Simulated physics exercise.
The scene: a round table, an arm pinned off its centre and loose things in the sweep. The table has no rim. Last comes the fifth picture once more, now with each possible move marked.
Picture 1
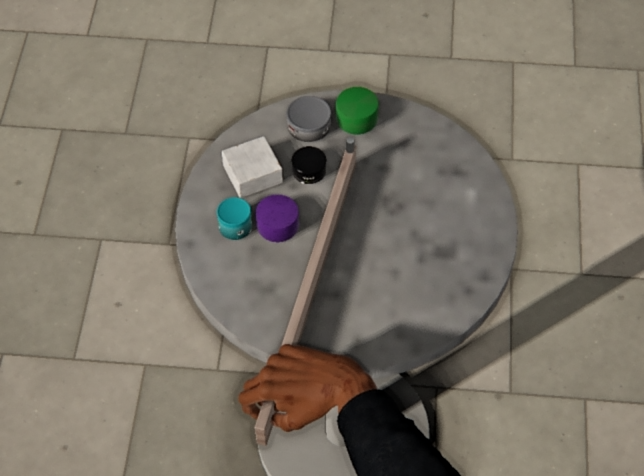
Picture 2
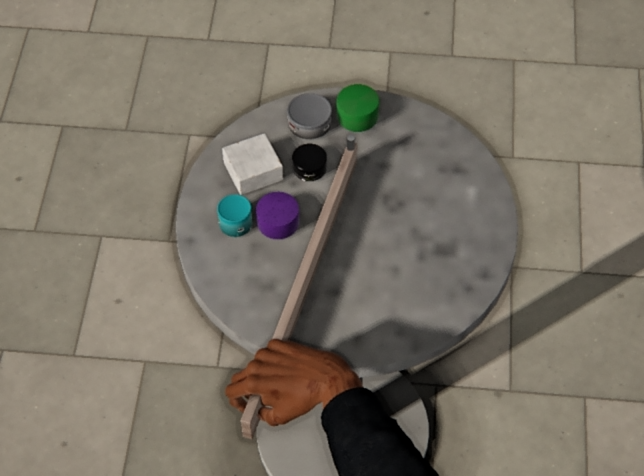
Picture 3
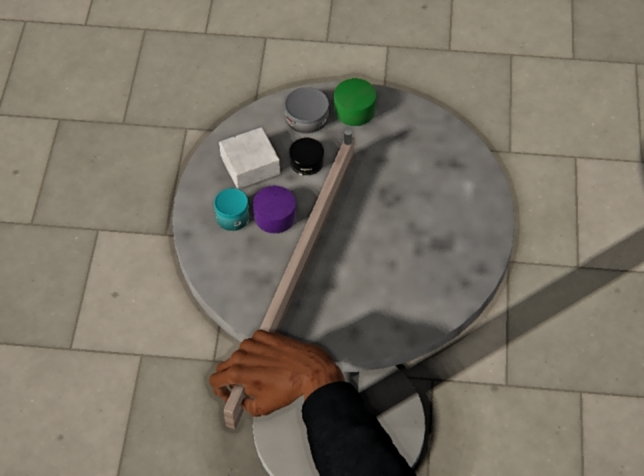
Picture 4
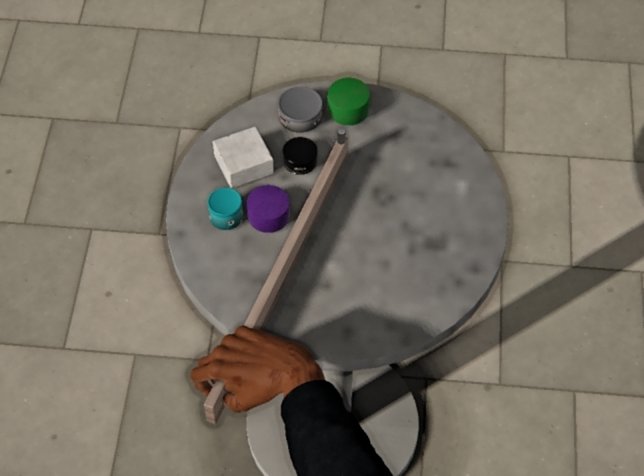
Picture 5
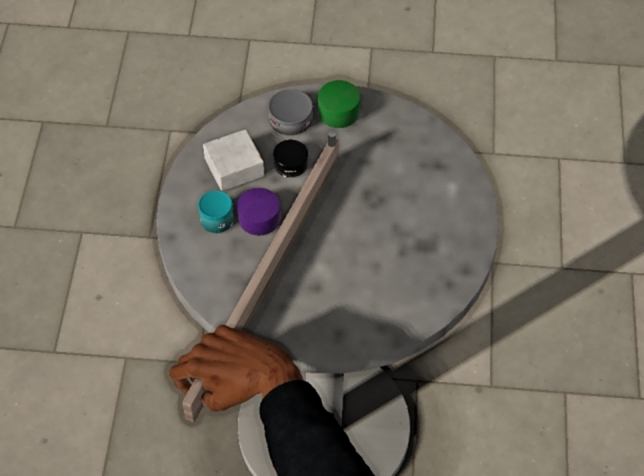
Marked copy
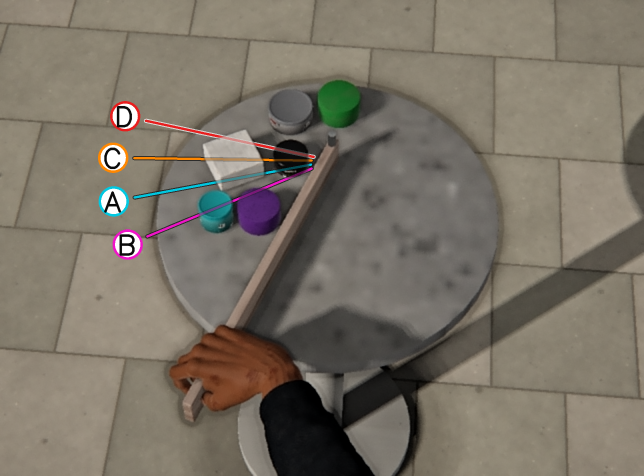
A hand in a dark sleeve grips the near end of a long pinkish rod lying across a round, mottled grey table, seen from above on pale paving. Left of the rod sit a grey tub, green tin, white block, black pot, turquoise tub and purple pot. The hand swings the rod's near end leftward while the pots and block stay put, and the view drifts slightly.
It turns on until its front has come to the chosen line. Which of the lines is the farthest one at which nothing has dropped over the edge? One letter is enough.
A.
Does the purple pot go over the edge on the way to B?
No.
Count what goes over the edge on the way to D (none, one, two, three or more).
Two.
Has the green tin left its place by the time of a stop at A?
No.
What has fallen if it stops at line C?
It is the turquoise tub.
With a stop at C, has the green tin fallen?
No.
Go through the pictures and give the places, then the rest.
In the first picture, arm (323, 236); green tin (357, 111); white block (253, 167).
In the second picture, arm (318, 232); grey tub (310, 116).
In the third picture, arm (311, 225); turquoise tub (232, 210).
In the fourth picture, arm (301, 223); green tin (349, 101).
In the fifth picture, arm (287, 224); grey tub (291, 112); purple pot (259, 211); turquoise tub (216, 212).
On the marked copy, A at (224, 181); B at (231, 202); C at (223, 159); D at (229, 139).
Following A. Soon after the start, arm (255, 206); turquoise tub (207, 211); purple pot (243, 201).
Later, arm (234, 182); turquoise tub (187, 194); white block (227, 144).
In the end, arm (227, 163); turquoise tub (171, 169); white block (228, 129); nothing has fallen.
As for the rest, B is safe but short; C drops the turquoise tub; D drops the purple pot and turquoise tub.
